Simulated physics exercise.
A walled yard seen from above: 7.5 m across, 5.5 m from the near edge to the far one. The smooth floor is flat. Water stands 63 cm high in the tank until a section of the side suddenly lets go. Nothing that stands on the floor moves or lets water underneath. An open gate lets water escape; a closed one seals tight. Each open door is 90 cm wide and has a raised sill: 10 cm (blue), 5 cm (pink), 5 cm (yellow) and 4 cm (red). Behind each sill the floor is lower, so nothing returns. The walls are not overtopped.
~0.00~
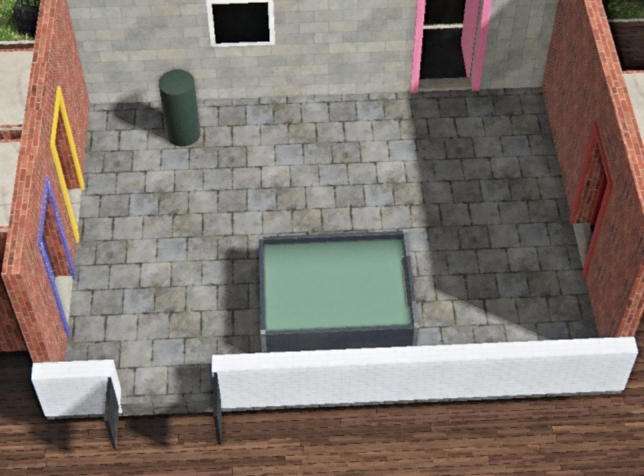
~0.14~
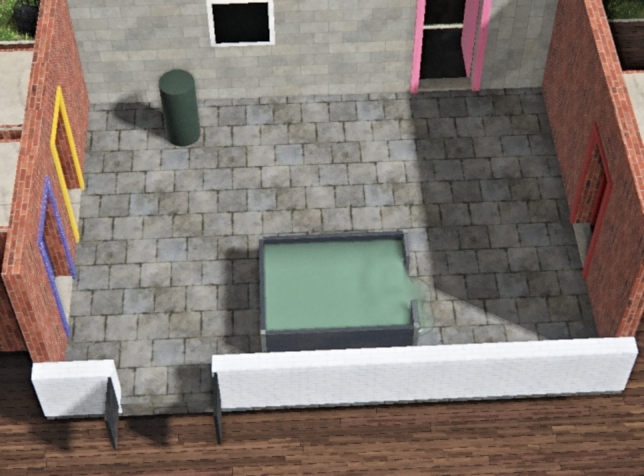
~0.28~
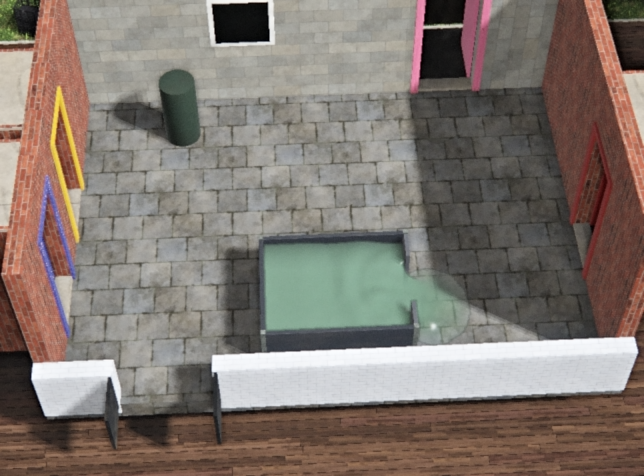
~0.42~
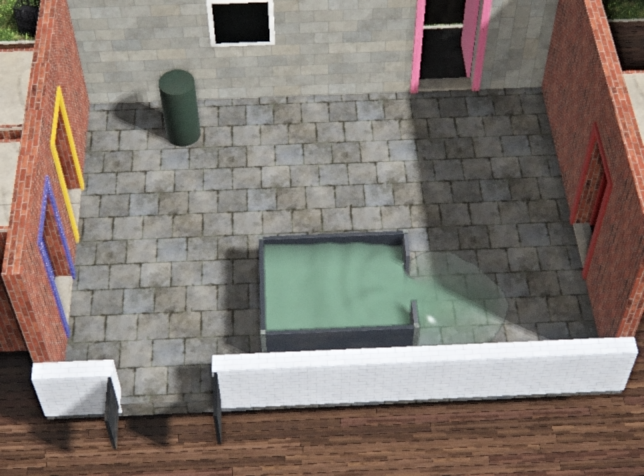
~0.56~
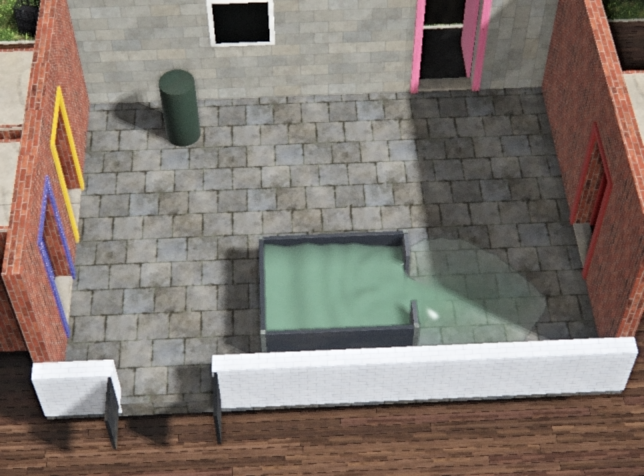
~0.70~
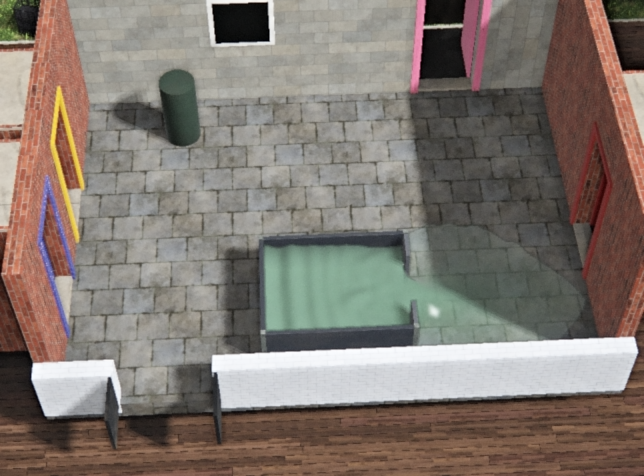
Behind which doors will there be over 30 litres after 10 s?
The water let in: At the blue door it keeps below the limit; at the pink door it exceeds the limit; at the yellow door it keeps below the limit; at the red door it exceeds the limit.
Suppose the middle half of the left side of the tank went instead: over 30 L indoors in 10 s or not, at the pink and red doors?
Against that limit: Pink not over, red under.
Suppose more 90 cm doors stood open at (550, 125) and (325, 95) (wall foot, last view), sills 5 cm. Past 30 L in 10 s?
In turn: Over, not over.
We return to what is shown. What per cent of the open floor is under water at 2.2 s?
Some 25 per cent of it.
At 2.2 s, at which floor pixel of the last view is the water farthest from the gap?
Near (546, 120).
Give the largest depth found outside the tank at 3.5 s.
About 20 cm.
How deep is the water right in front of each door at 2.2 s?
In cm: Blue 0, pink 0, yellow 0, red 18.
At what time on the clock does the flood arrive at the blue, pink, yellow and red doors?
Arrival: Blue 8.5 s, pink 3.4 s, yellow 9.5 s, red 0.9 s.
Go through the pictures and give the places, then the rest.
The tank at (336, 284) is whole and still, 63 cm deep, in the first picture.
The front is at (417, 282), 0.5 m from the gap at (407, 299); 0.2 m2 of floor is under water; 63 cm left at the back of the tank, in the second picture.
Water pours out at (407, 300) and has run 0.8 m, to (460, 294); typically 9 cm deep outside, 63 cm at the tank's back, in the third picture.
Water pours out at (407, 300) and has run 1.4 m, to (503, 303); typically 6 cm deep outside, 63 cm at the tank's back, in the fourth picture.
The front is at (535, 294), 1.9 m from the gap at (407, 299); 2.8 m2 of floor is under water; 61 cm left at the back of the tank, in the fifth picture.
Water pours out at (407, 299) and has run 2.4 m, to (576, 310); typically 4 cm deep outside, 55 cm at the tank's back, in the sixth picture.
After 1.4 s water covers 20 % of the floor and is deepest (39 cm) near (602, 367); blue door not reached, pink door not reached, yellow door not reached, red door 12 cm at the sill, 18 L in.
After 2.2 s water covers 25 % of the floor and is deepest (34 cm) near (548, 358); blue door not reached, pink door not reached, yellow door not reached, red door 18 cm at the sill, 87 L in.
After 3.5 s water covers 25 % of the floor and is deepest (20 cm) near (512, 306); blue door not reached, pink door 2 cm at the sill, 0 L in, yellow door not reached, red door 13 cm at the sill, 172 L in.
After 6.0 s water covers 45 % of the floor and is deepest (16 cm) near (508, 97); blue door not reached, pink door 11 cm at the sill, 25 L in, yellow door not reached, red door 12 cm at the sill, 241 L in.
After 10.0 s water covers 80 % of the floor and is deepest (10 cm) near (540, 96); blue door 2 cm at the sill, 0 L in, pink door 8 cm at the sill, 64 L in, yellow door 4 cm at the sill, 0 L in, red door 8 cm at the sill, 293 L in.
